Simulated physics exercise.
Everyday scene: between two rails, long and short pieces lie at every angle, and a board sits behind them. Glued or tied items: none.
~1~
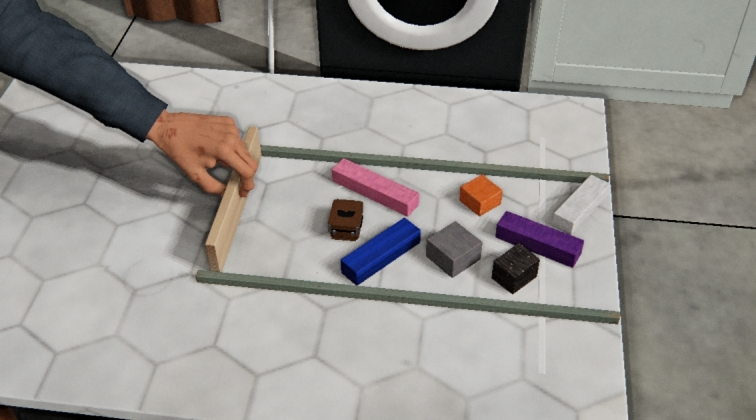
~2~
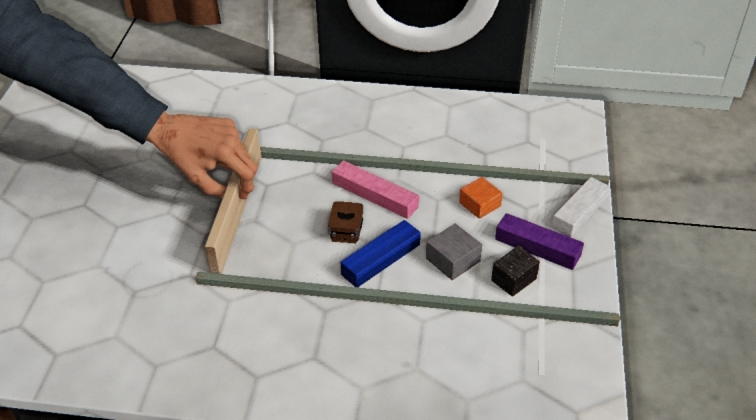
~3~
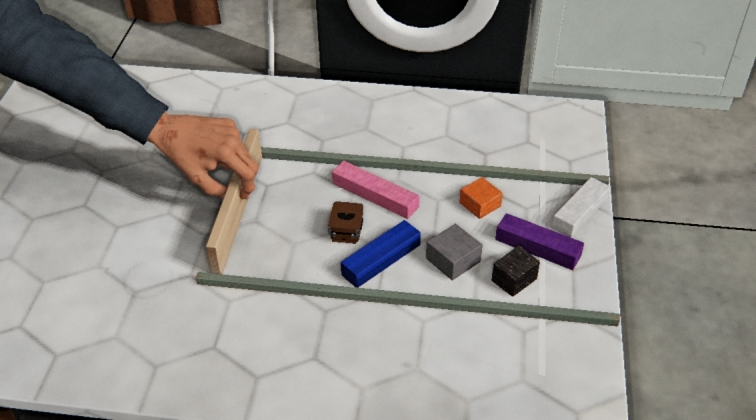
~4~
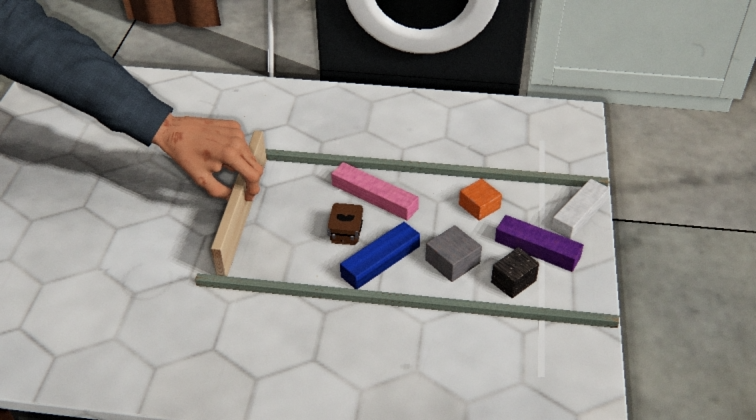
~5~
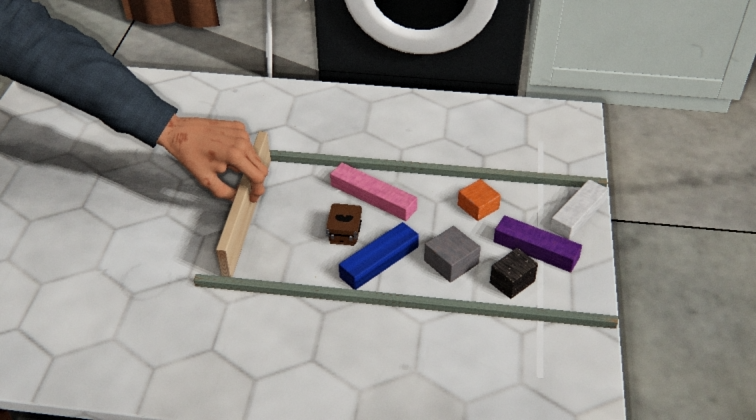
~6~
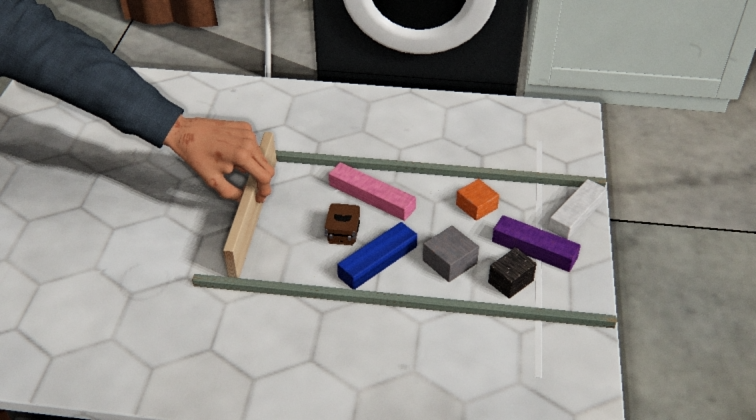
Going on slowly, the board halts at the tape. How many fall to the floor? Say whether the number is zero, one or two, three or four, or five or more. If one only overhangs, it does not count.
The number is three or four.
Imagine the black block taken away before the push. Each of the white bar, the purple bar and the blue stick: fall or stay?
Outcome for the white bar: It drops; for the purple bar: It drops; for the blue stick: It stays.
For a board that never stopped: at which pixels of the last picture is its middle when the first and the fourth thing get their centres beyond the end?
At (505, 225) for the first, at (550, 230) for the fourth.
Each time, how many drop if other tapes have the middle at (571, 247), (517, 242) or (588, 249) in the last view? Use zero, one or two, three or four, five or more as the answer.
Well, going through them: Five or more, then one or two, then at least five.
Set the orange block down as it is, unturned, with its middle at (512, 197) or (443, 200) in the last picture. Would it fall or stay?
The orange block: Stays put, then stays put.
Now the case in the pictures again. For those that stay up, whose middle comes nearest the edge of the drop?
It would be the grey block.
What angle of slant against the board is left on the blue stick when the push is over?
About 30 degrees.
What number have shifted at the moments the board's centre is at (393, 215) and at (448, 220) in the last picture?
4 by the first point, 7 by the second.
Soon after, none off yet; white bar at rest near (578, 209); purple bar at rest near (536, 243); black block at rest near (512, 273).
After that, none off yet; white bar at rest near (578, 209); purple bar displaced a little near (569, 251); black block displaced about its own width near (549, 286).
In the end, the number that fall off is three or four; gone, black block, purple bar and white bar.
